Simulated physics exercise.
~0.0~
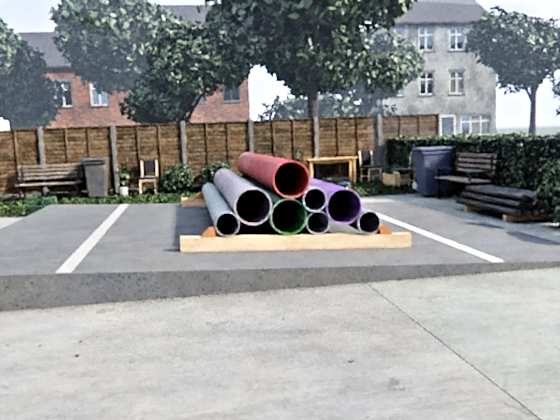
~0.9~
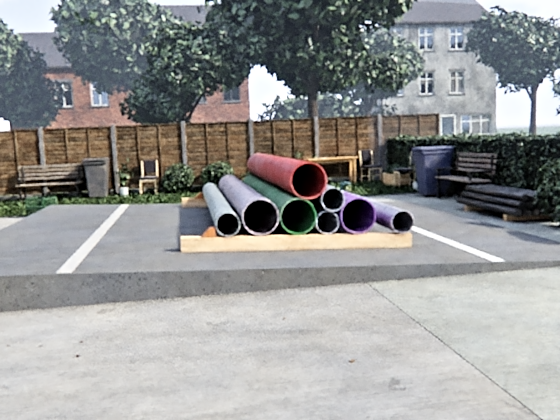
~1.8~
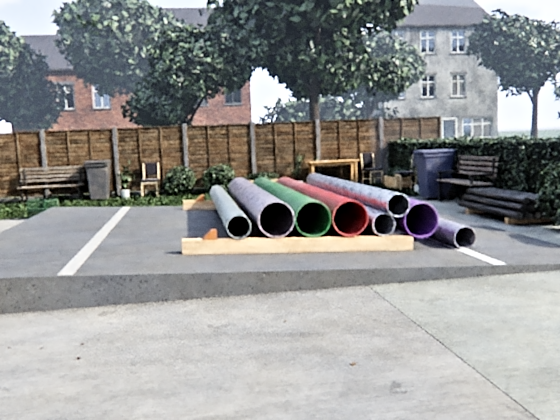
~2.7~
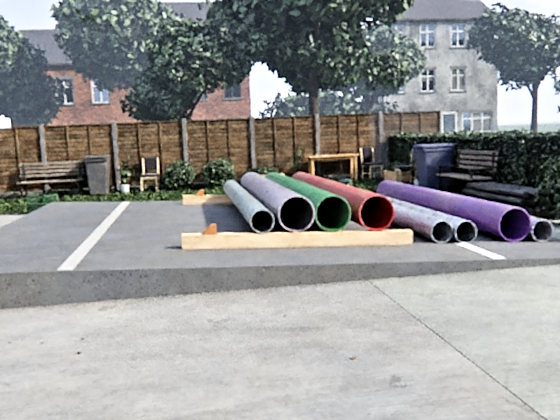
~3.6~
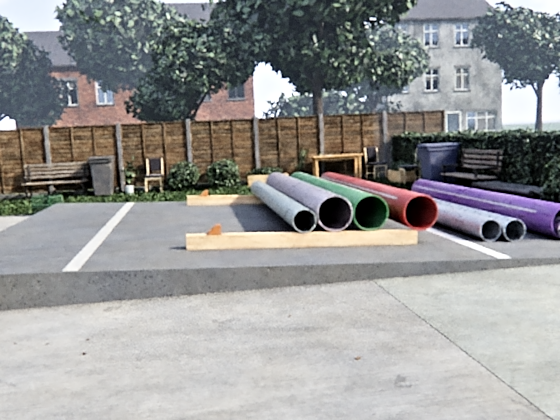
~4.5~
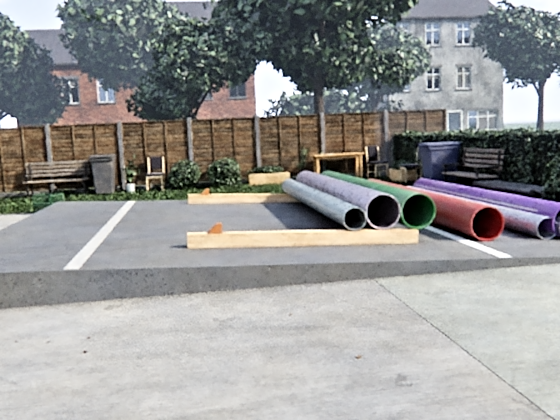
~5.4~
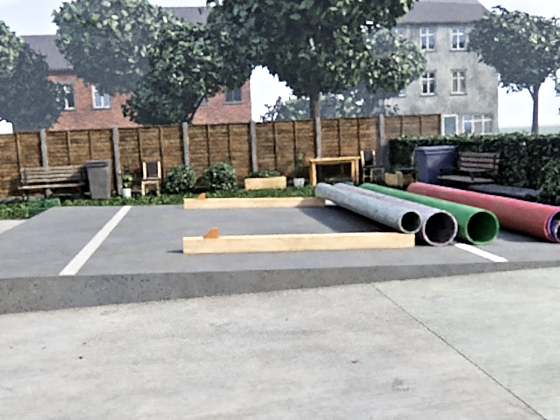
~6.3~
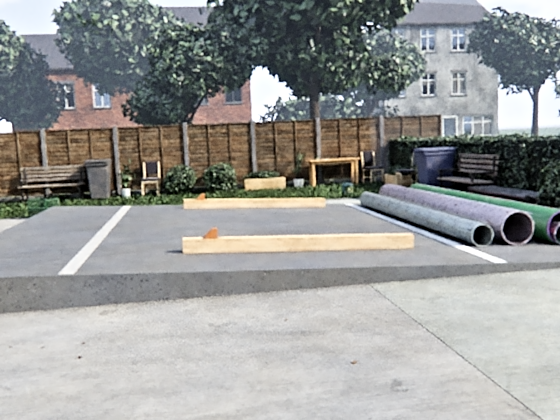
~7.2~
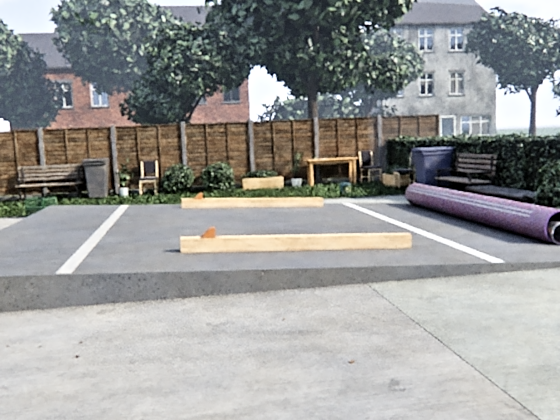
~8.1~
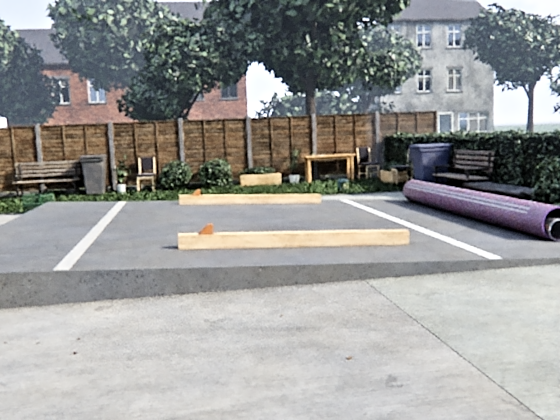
To begin with, a heap of hollow pipes, among them a red, a green and a purple one, sits on wooden beams in a paved yard between two white lines. The heap starts to slump to the right, and the red pipe sinks into the row as the purple one drops off the right end. Purple rolls over the right line with smaller grey pipes, then red follows, and green after it. The last grey pipes trail across too, leaving the beams bare. Finally, a purplish pipe lies still at the right edge, beyond the line.
